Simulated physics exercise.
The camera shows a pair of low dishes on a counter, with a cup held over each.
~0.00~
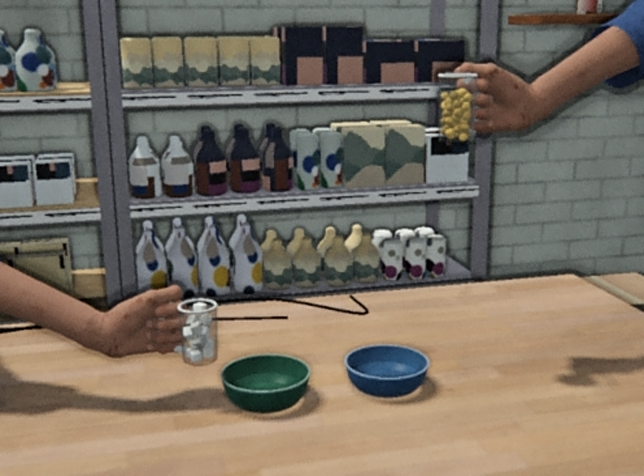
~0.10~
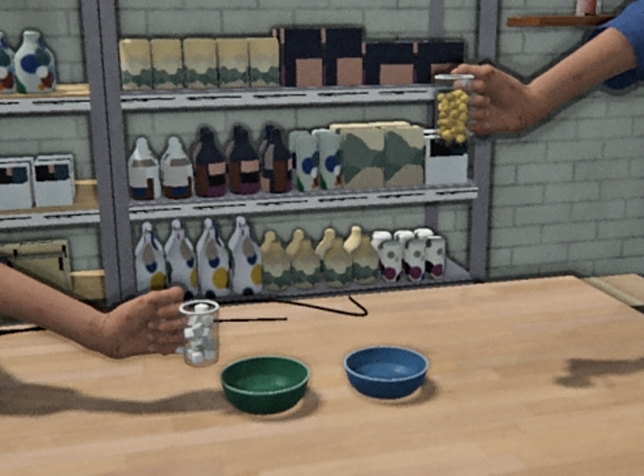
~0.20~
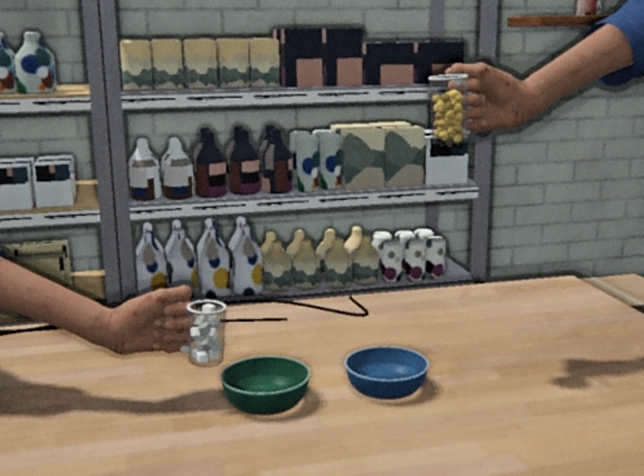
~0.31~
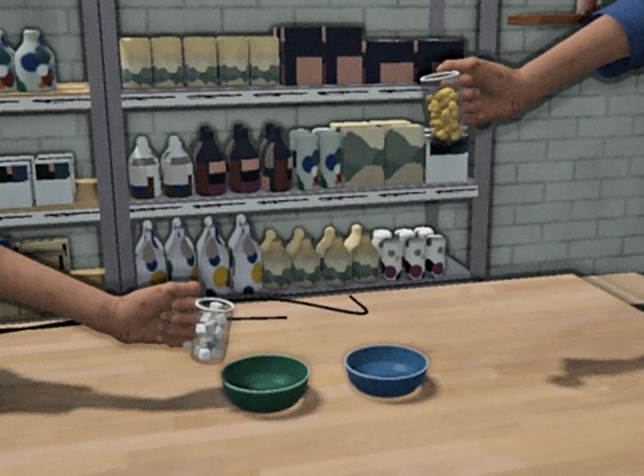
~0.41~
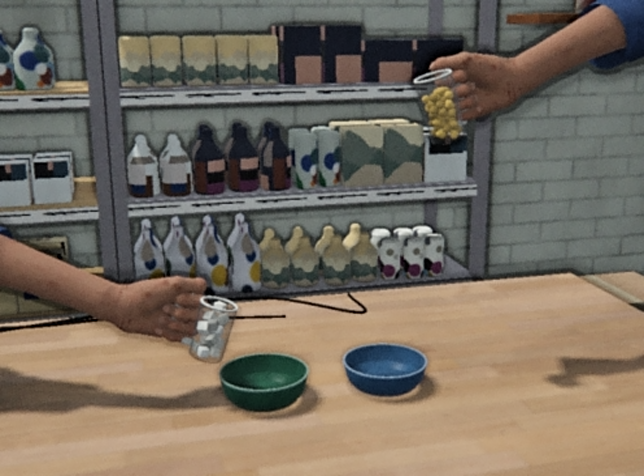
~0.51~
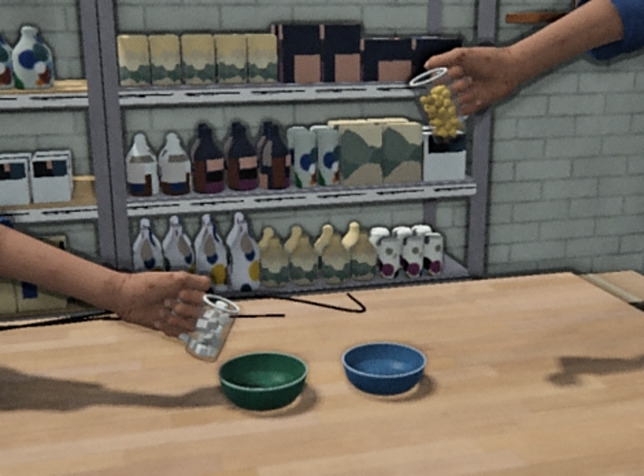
Two hands gradually tilting clear cups, one of white cubes low by a green bowl, one of yellow balls high above a blue bowl.
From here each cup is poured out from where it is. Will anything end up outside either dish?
Left: Loses nothing. Right: Spills a few.
By 0.98 s, left, every one still in the cup; right, every one still in the cup.
By 1.49 s, left, every one still in the cup; right, every one still in the cup.
By 2.08 s, left, about a tenth still in the cup, the larger part in the dish, about a tenth in the air; right, about a tenth still in the cup, about a tenth in the dish, the larger part in the air.
When it is over (3.1 s), left, every one in the dish, not one outside the dish; right, roughly half in the dish, roughly half outside the dish.
